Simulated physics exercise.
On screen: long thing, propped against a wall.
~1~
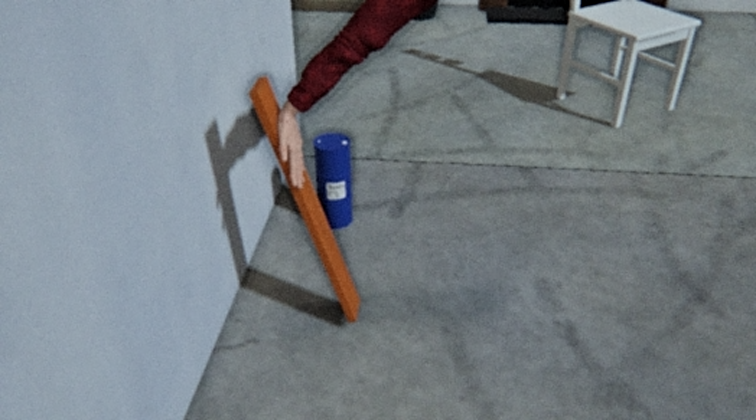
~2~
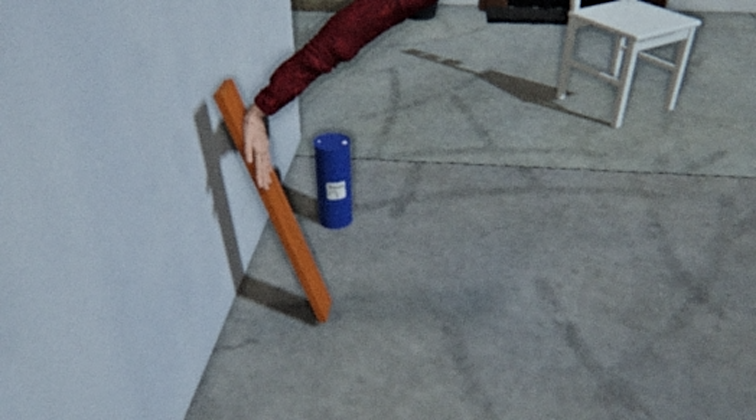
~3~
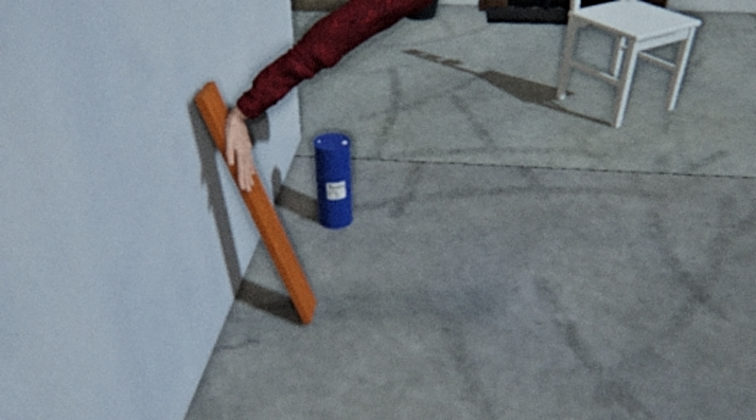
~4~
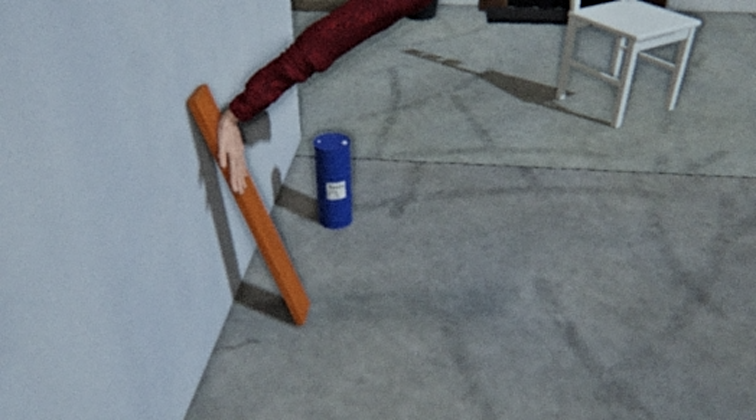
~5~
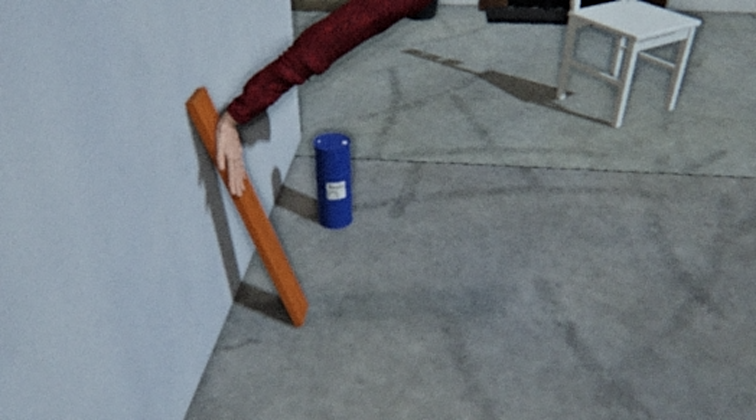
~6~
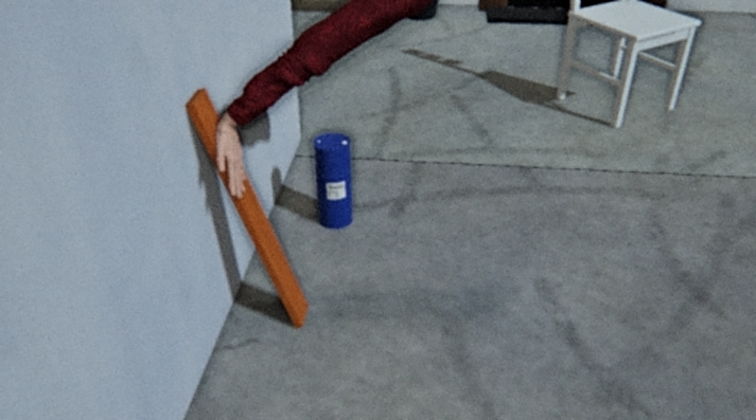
An arm in a dark red sleeve reaches in from the top over a grey concrete floor beside a pale wall, seen from above by a still camera. Its hand holds a slanting orange plank, with a blue canister just to the right and a white chair at upper right. The hand moves the plank left against the wall, slowing until both are nearly motionless, still touching.
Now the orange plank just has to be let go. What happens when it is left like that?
It ends up unmoved.
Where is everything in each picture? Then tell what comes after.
On its way; orange plank (311, 210); blue canister (334, 182), in the first frame.
On its way; orange plank (280, 211); blue canister (334, 182), in the second frame.
On its way; orange plank (263, 213); blue canister (334, 182), in the third frame.
On its way; orange plank (256, 215); blue canister (334, 182), in the fourth frame.
Leant on the wall, still held; orange plank (254, 217); blue canister (334, 182), in the fifth frame.
Leant on the wall, still held; orange plank (254, 218); blue canister (334, 182), in the sixth frame.
Then, 0.30 s after the last picture, nothing has stirred.
Then, 0.70 s after the last picture, orange plank resting near (254, 219).
At rest, both in place. Seen from the same camera at the end, orange plank near (254, 219). The plank holds.
